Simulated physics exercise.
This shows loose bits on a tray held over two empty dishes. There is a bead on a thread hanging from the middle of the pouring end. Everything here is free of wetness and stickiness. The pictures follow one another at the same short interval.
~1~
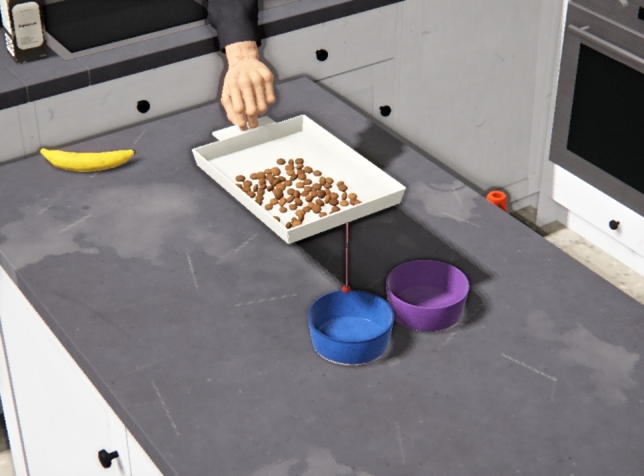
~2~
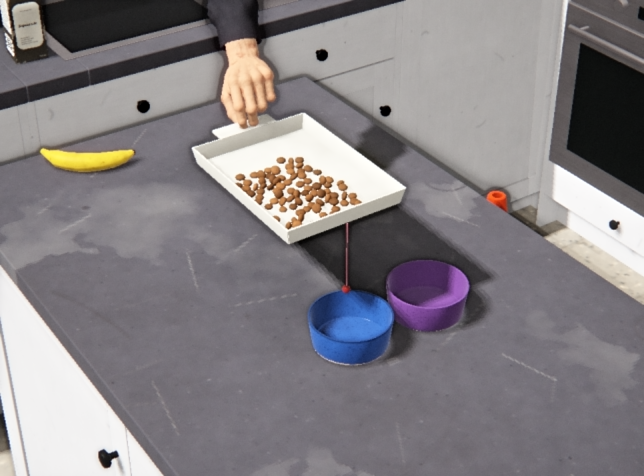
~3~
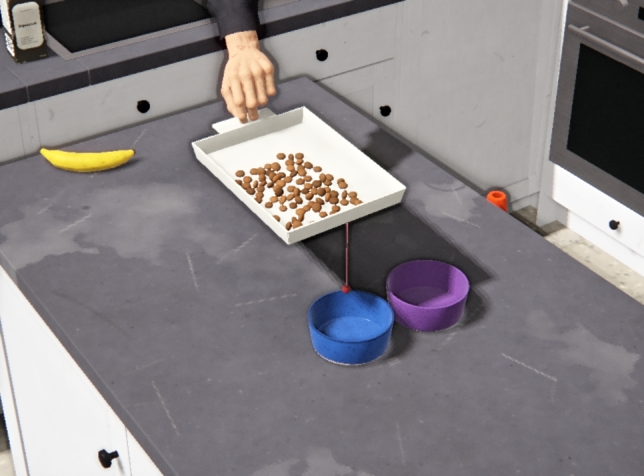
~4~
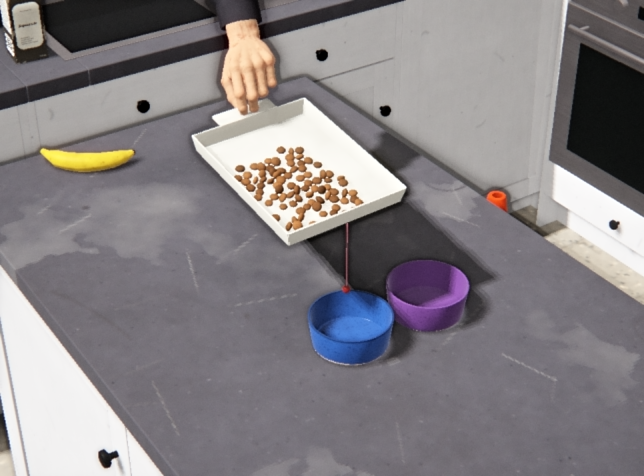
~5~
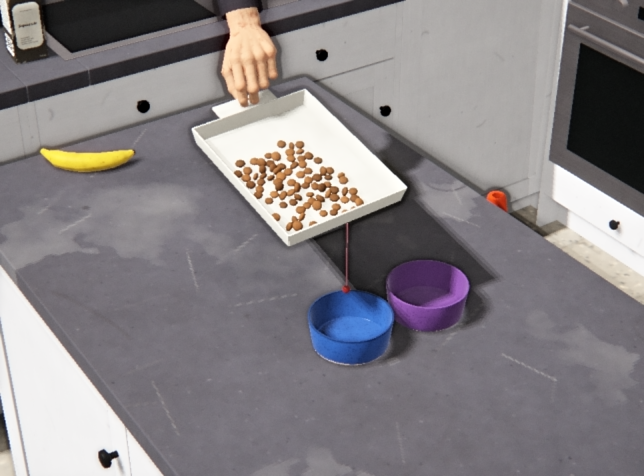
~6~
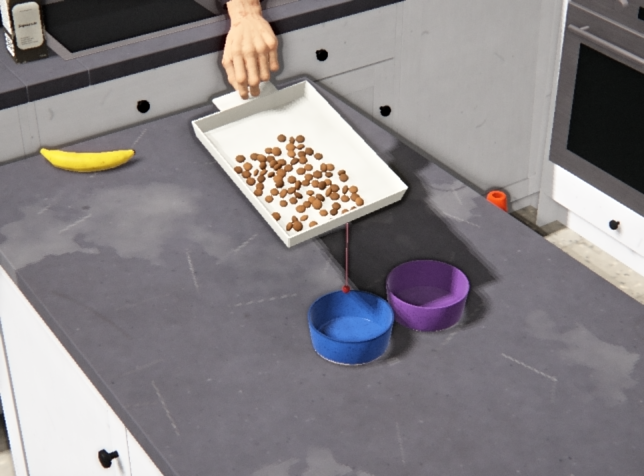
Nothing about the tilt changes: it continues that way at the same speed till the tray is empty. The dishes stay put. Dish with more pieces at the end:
The fuller one at the end is the dish on the left, no doubt.
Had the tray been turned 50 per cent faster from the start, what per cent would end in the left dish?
I'd put it near 50 per cent.
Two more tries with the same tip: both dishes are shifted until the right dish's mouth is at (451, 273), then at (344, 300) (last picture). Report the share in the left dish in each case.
Around 10 and around 30 per cent, in that order.
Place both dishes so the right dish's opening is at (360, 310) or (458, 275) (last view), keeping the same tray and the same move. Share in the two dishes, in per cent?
Around 80 percent the first time, around 10 percent the second.
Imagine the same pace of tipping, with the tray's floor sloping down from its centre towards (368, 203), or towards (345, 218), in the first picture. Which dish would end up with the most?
Results - the dish on the right side first, the dish on the left side second.
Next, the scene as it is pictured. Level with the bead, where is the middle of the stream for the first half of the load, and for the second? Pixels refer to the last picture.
Earlier portion about (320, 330); later portion about (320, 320).
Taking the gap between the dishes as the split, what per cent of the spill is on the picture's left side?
Left fraction: Around 100 per cent.
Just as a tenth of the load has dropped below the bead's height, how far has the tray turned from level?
About 100° of tilt.
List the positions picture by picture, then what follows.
Corners of the pouring end at (289, 228) and (400, 187), level; middle of the load at (297, 195), bits of dog kibble; left dish at (375, 348); right dish at (452, 315); bead on its thread at (346, 289), in the first frame.
Corners of the pouring end at (289, 228) and (400, 187), level; middle of the load at (297, 194), in the second frame.
Corners of the pouring end at (289, 229) and (401, 187), tipped barely, lowest at the left corner; middle of the load at (297, 193), in the third frame.
Corners of the pouring end at (289, 231) and (401, 187), tipped a little, lowest at the left corner; middle of the load at (297, 190), in the fourth frame.
Corners of the pouring end at (290, 232) and (402, 187), tipped a little, lowest at the left corner; middle of the load at (298, 188), in the fifth frame.
Corners of the pouring end at (290, 234) and (402, 187), tipped a little, lowest at the left corner; middle of the load at (298, 185); left dish at (375, 348); right dish at (452, 315), in the sixth frame.
Soon after the last picture, tray tipped steeply; all on the tray.
A little later, tray tipped right over; about half on the tray; a small part in the left dish; a stray few outside both; about a third in the air.
Later still, tray tipped past a quarter turn; about half in the left dish; about half outside both.
At rest, tray tipped past a quarter turn; about half in the left dish; none in the right dish; about half outside both.
